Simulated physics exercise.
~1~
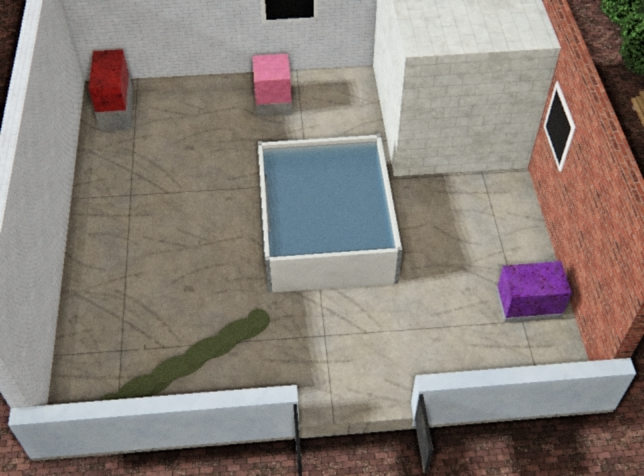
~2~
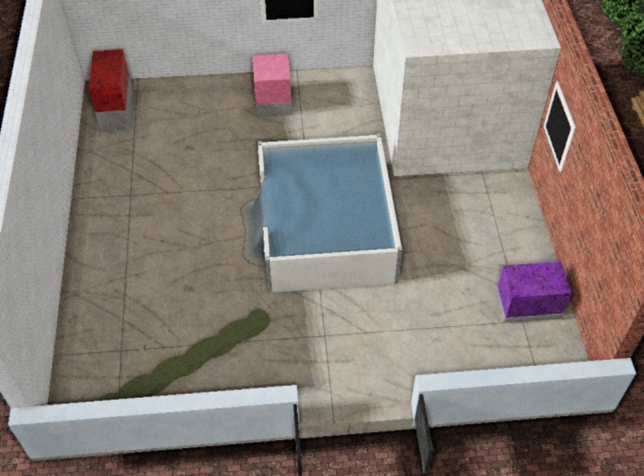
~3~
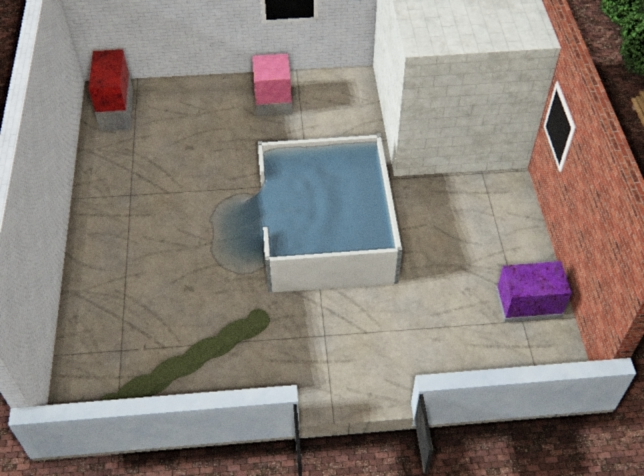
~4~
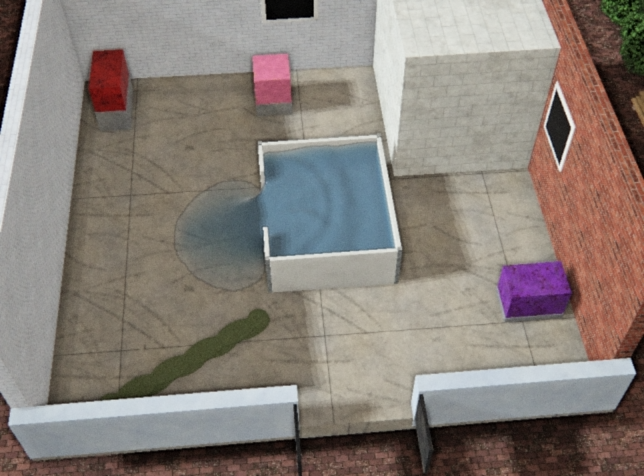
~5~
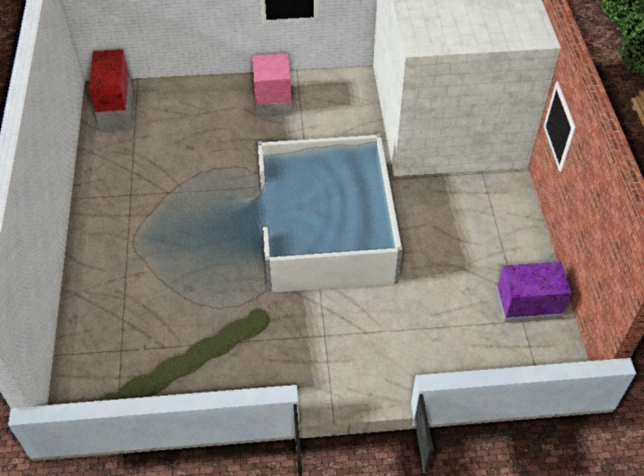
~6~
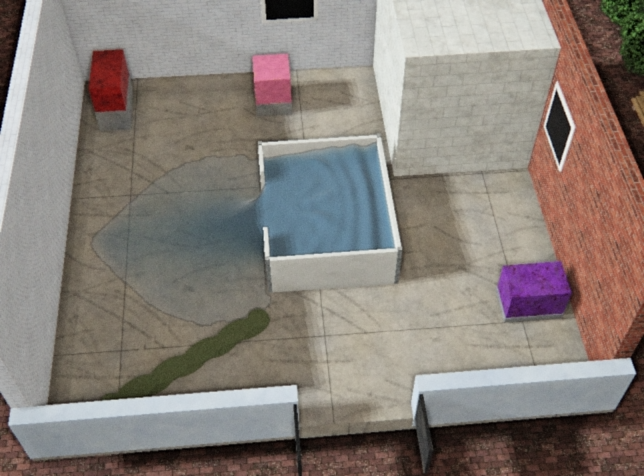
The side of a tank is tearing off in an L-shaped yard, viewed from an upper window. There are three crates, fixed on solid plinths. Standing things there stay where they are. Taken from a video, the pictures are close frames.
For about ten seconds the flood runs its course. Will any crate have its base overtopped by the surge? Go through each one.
Each in turn: The purple crate is spared, the red crate is spared, the pink crate is spared.
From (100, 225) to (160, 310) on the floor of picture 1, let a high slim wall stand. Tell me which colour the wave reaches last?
The one in purple.
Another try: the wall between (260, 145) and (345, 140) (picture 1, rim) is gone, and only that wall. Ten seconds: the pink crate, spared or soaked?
One by one: Pink crate is soaked.
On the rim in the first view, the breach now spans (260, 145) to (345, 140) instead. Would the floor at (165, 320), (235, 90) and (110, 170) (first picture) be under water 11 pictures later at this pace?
Taking the points one after the other, they come out not soaked, inundated and not soaked.
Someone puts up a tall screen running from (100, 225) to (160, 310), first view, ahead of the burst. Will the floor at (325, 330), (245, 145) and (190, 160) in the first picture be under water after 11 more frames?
First unwetted, then unwetted, then inundated.
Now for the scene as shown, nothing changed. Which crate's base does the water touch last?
It's the purple crate.
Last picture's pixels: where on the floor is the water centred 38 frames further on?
About (217, 231).
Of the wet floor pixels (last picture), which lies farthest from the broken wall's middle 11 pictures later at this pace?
Best guess: Near (85, 83).
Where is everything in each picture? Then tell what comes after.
The first frame shows still water in the water tank at (326, 197).
In the second frame, the front is at (252, 203), out from the gap at (267, 220).
In the third frame, water pours out at (268, 222) and has run to (224, 205).
In the fourth frame, water pours out at (268, 223) and has run to (180, 248).
In the fifth frame, water pours out at (268, 222) and has run to (138, 245).
In the sixth frame, the front is at (98, 239), out from the gap at (268, 222).
A moment on, water covers 30 % of the floor; the purple crate not reached, the red crate not reached, the pink crate not reached.
Next, water covers 35 % of the floor; the purple crate not reached, the red crate water round its plinth, the pink crate water round its plinth.
Then, water covers 45 % of the floor; the purple crate not reached, the red crate water round its plinth, the pink crate water round its plinth.
Later, water covers 75 % of the floor; the purple crate water round its plinth, the red crate water round its plinth, the pink crate water round its plinth.
In the end, water covers 85 % of the floor; the purple crate stayed above the water, the red crate stayed above the water, the pink crate stayed above the water.
